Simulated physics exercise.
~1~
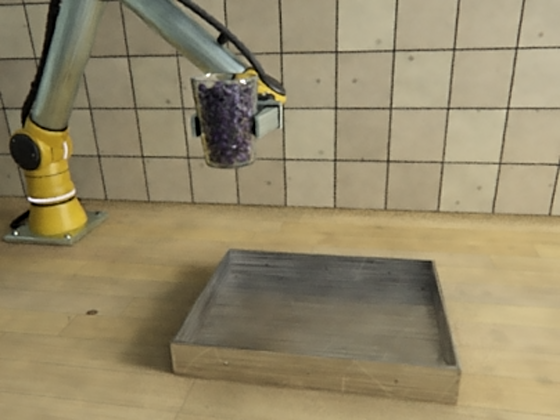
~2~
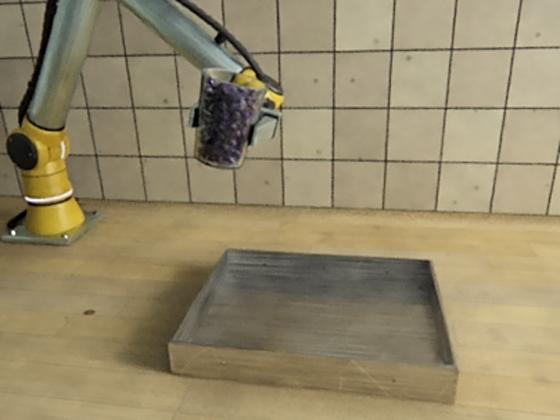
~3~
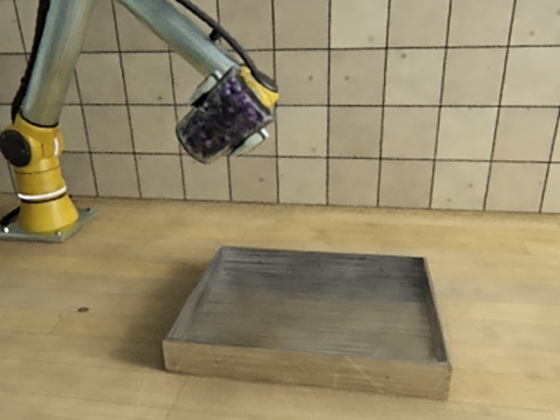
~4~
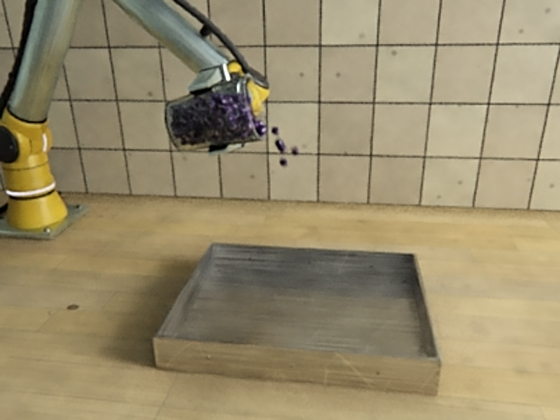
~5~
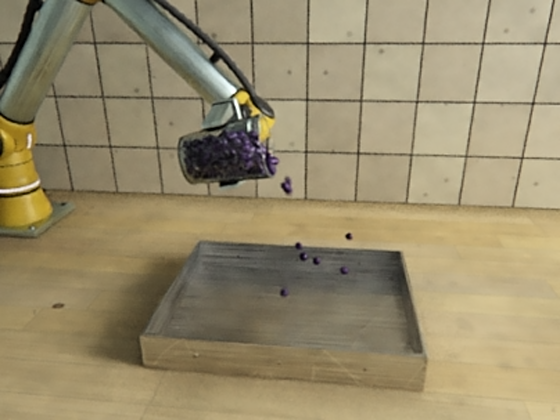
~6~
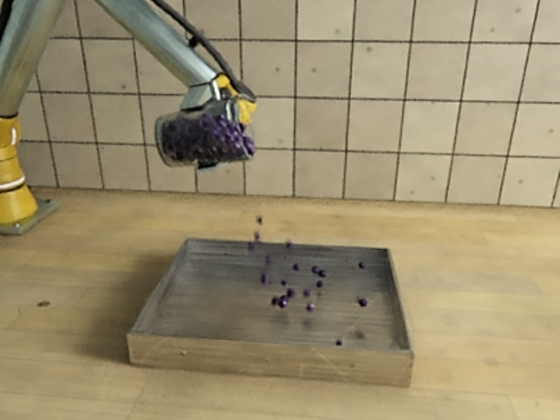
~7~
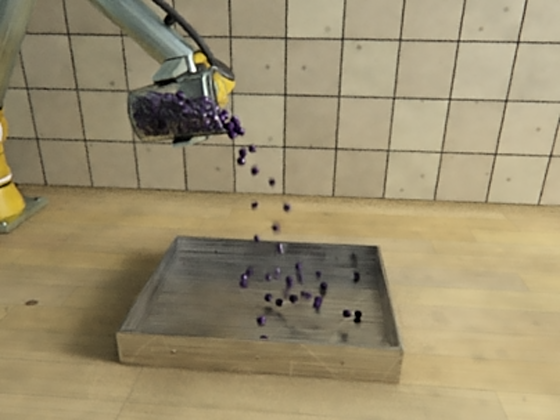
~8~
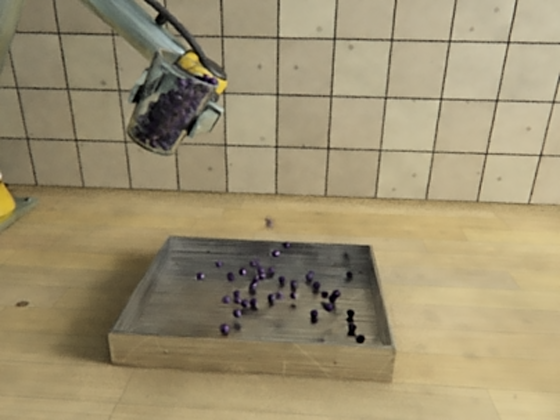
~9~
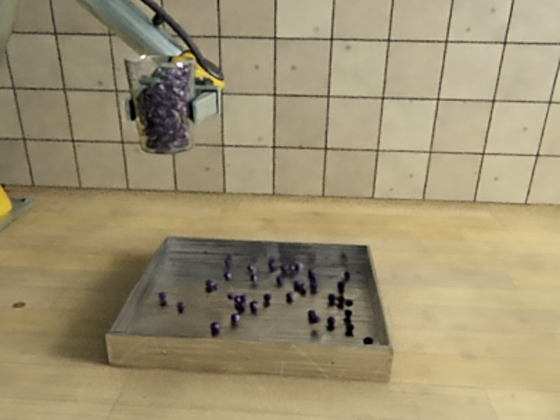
The clip opens on a yellow and grey robot arm holding a clear cup of dark purple beads upright above a wooden table, with a shallow, empty grey tray below and a tiled wall behind. The arm tips the cup until it lies nearly on its side, and a few beads spill from its mouth. More beads follow in a thin, scattered stream, dropping and spreading across the tray as the view pans slightly right. The arm then tilts the cup back, and the pouring stops. Finally the cup is upright again, still holding most of its beads, while the rest lie scattered in the tray.
